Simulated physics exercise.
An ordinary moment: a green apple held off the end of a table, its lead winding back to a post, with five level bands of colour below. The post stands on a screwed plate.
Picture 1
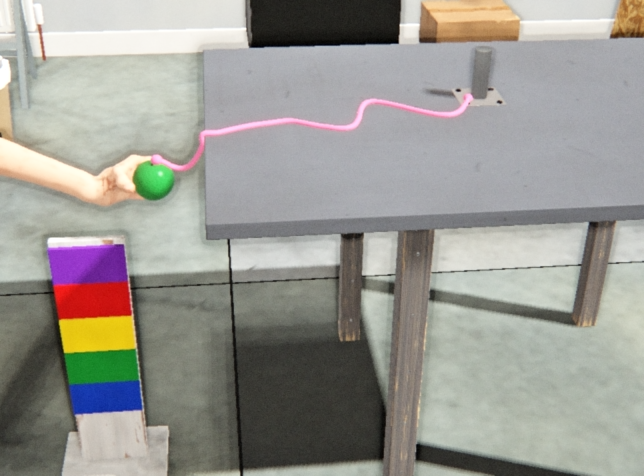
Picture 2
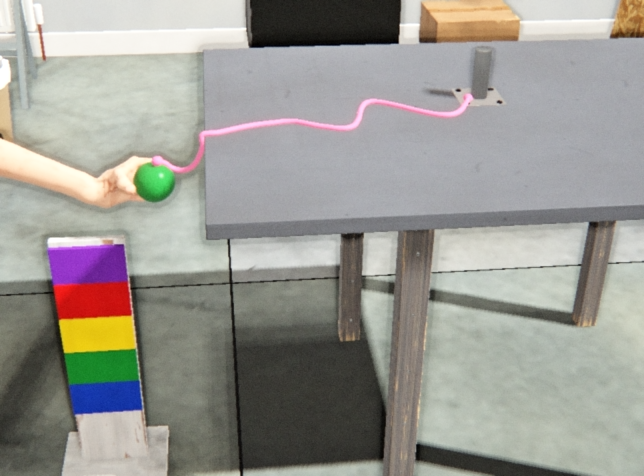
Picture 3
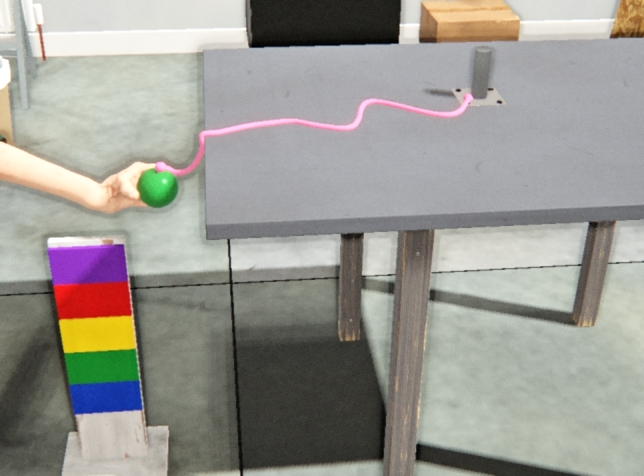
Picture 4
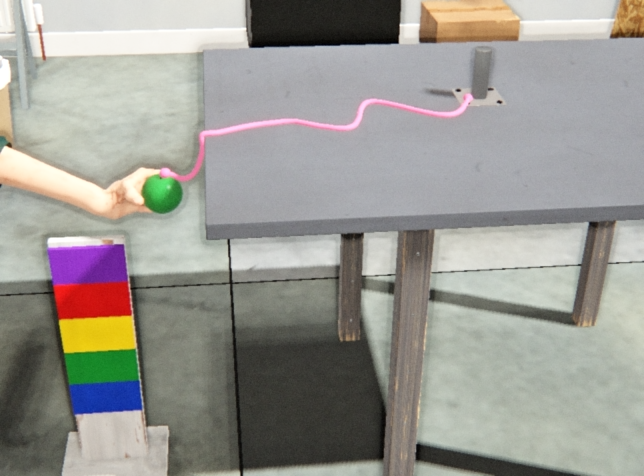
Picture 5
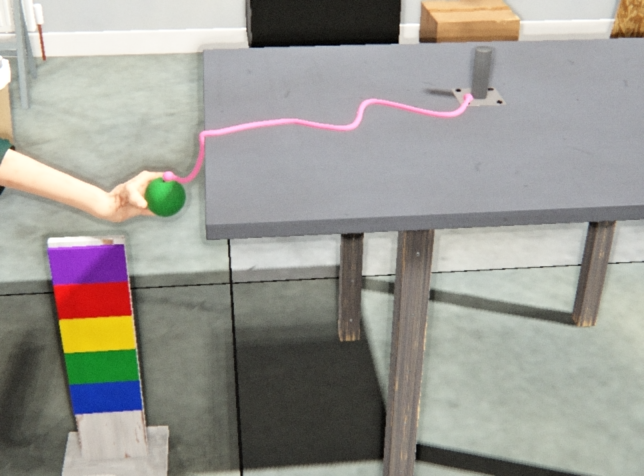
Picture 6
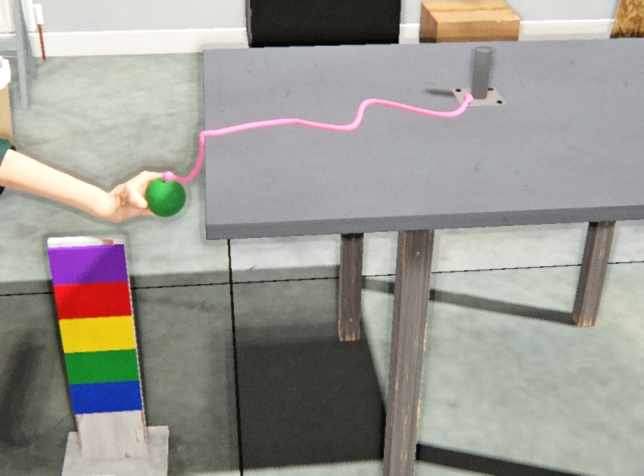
A hand holding a green ball on a pink cord moves slightly down and right.
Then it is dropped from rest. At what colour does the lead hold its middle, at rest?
Its middle rests at the red band.
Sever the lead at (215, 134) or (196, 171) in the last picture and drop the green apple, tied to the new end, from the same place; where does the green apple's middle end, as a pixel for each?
In that order: (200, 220) and (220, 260).
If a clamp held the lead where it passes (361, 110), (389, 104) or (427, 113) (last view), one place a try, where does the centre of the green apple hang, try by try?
In that order: (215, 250), (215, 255) and (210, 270).
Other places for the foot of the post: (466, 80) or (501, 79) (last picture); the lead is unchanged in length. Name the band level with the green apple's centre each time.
Taking them in turn: Red; purple.
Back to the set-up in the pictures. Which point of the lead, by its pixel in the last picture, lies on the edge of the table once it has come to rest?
The one at (282, 122).
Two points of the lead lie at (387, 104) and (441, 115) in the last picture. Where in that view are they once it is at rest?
At (357, 111), then (411, 104).
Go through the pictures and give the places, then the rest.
The first frame shows green apple (153, 180); purple (88, 267); red (93, 301); yellow (98, 336); green (102, 368); blue (106, 399).
The second frame shows green apple (154, 182); lead through (460, 111) (393, 105) (357, 122) (296, 122) (218, 133).
The third frame shows green apple (157, 188).
The fourth frame shows green apple (162, 193); lead through (460, 111) (393, 105) (357, 122) (296, 122) (218, 133).
The fifth frame shows green apple (165, 197).
The sixth frame shows green apple (165, 197); lead through (460, 111) (393, 105) (357, 122) (296, 122) (218, 133).
Soon after, apple near (214, 279); level with red.
After that, apple near (199, 286); level with red.
In the end, apple near (206, 288); level with red. The red one.
